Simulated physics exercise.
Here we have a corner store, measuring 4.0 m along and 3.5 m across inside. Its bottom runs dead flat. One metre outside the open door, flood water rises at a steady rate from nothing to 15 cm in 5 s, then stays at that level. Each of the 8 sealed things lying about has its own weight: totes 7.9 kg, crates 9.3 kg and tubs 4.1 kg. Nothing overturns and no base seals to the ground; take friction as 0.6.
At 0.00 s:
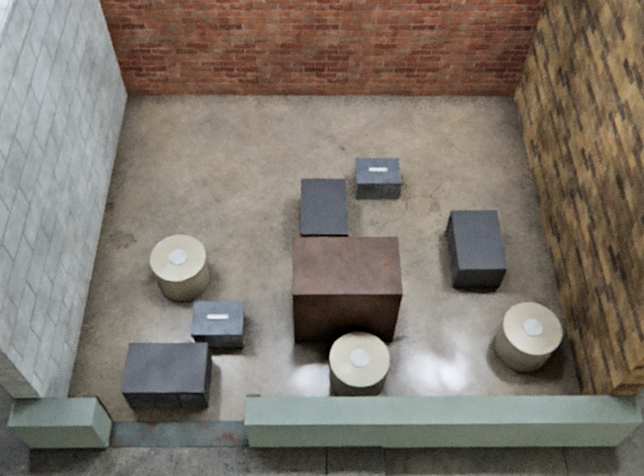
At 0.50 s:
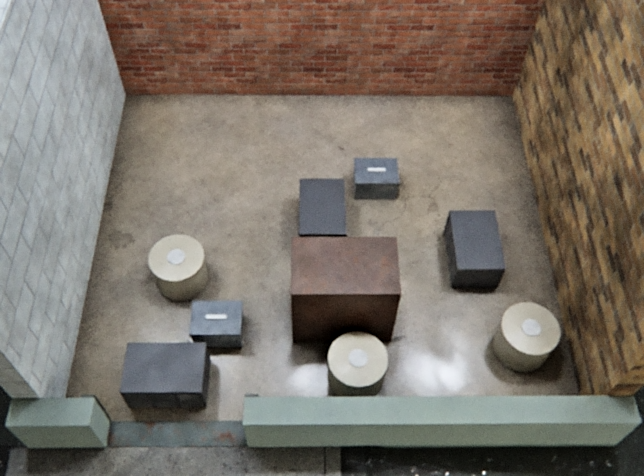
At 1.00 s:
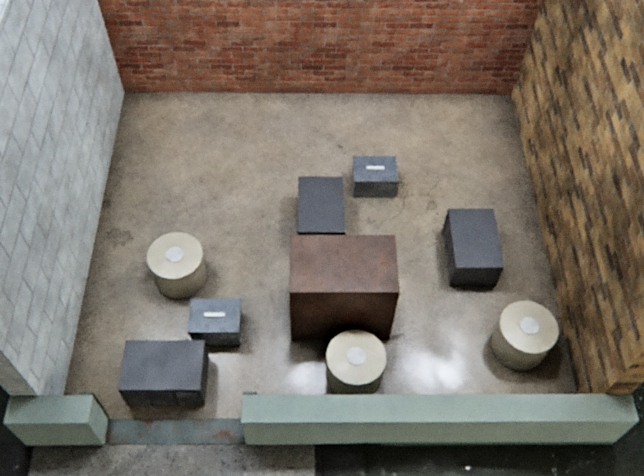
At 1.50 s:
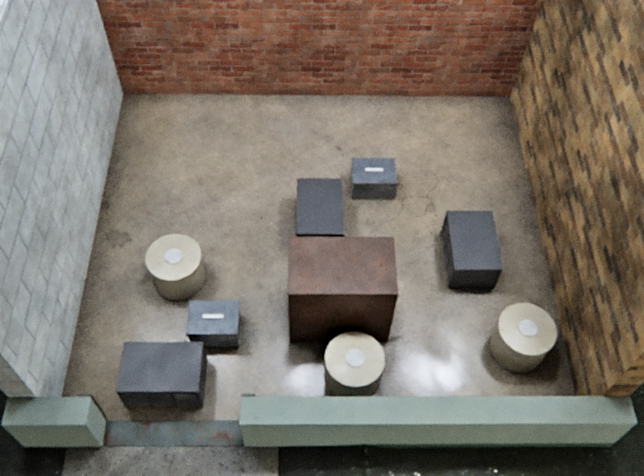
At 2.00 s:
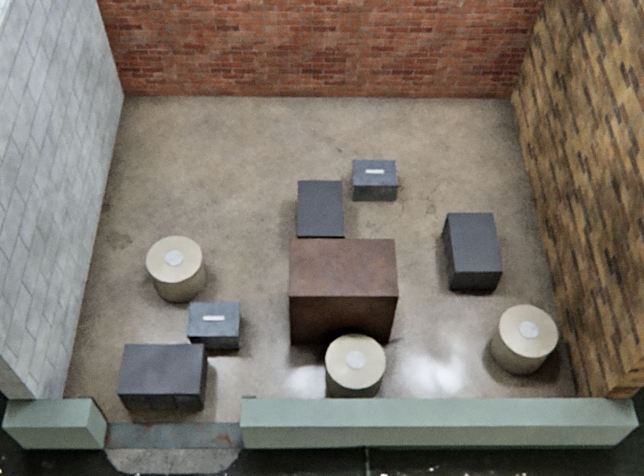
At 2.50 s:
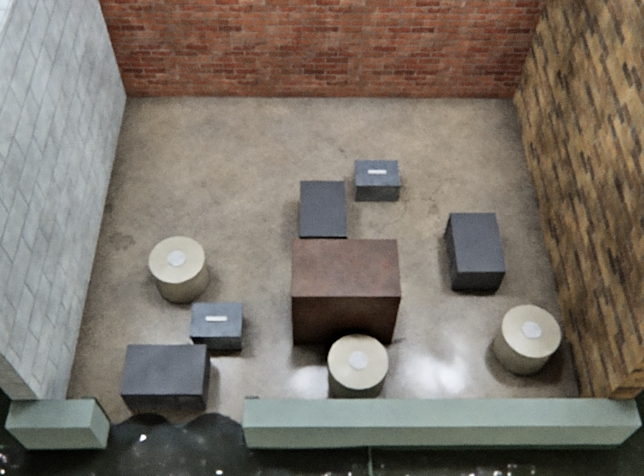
Dark water spread along the ground outside a brick-walled room and reached its front opening at the lower left, while the grey boxes, brown block and three pale round tubs inside stayed put.
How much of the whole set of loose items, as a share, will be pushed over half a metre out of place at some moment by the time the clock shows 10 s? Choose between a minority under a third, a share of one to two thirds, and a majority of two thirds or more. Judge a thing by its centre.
A share of one to two thirds.
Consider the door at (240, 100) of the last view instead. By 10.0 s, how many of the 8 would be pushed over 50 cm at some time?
3.
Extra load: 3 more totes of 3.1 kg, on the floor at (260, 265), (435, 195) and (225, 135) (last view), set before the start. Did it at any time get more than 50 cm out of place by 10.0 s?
Well, it goes above, below, above.
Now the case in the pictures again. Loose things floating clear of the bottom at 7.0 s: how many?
It comes to 2 of them.
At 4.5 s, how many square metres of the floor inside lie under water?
Somewhere around 2.0 m2, roughly.
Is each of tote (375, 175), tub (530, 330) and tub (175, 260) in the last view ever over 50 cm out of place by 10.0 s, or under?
Taking them in turn, the first is within the limit, the second within the limit and the third beyond the limit.
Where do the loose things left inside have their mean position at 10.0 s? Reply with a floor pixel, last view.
The average lands around (355, 222).
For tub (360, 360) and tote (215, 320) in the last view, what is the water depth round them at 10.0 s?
First about 2 cm, second about 7 cm.
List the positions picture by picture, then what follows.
In the first picture, a tote at (378, 170) rests on the ground; a crate at (479, 239), on the bottom; 0.0 m2 under water; 0 of 8 have shifted.
In the second picture, a tote at (376, 170), on the bottom; a crate at (477, 239), on the bottom; water covers 0.0 m2; 0 of 8 have shifted.
In the third picture, a tote at (375, 169), on the bottom; a crate at (475, 237) rests on the ground; 0.0 m2 under water; 0 of 8 have shifted.
In the fourth picture, a tote at (374, 170), on the bottom; a crate at (474, 239), on the bottom; 0.0 m2 under water; 0 of 8 have shifted.
In the fifth picture, a tote at (375, 172), on the bottom; a crate at (475, 241), on the bottom; water covers 0.0 m2; 0 of 8 have shifted.
In the sixth picture, a tote at (377, 173), on the bottom; a crate at (477, 241), on the bottom; water covers 0.0 m2; 0 of 8 have shifted.
After 3.5 s 0 of 8 are over 50 cm from their spots; 0 afloat.
After 4.5 s 0 of 8 are over 50 cm from their spots; 0 afloat.
After 7.0 s 3 of 8 are over 50 cm from their spots; 2 afloat.
After 10.0 s 3 of 8 are over 50 cm from their spots, and 3 have been at some point; 3 afloat.
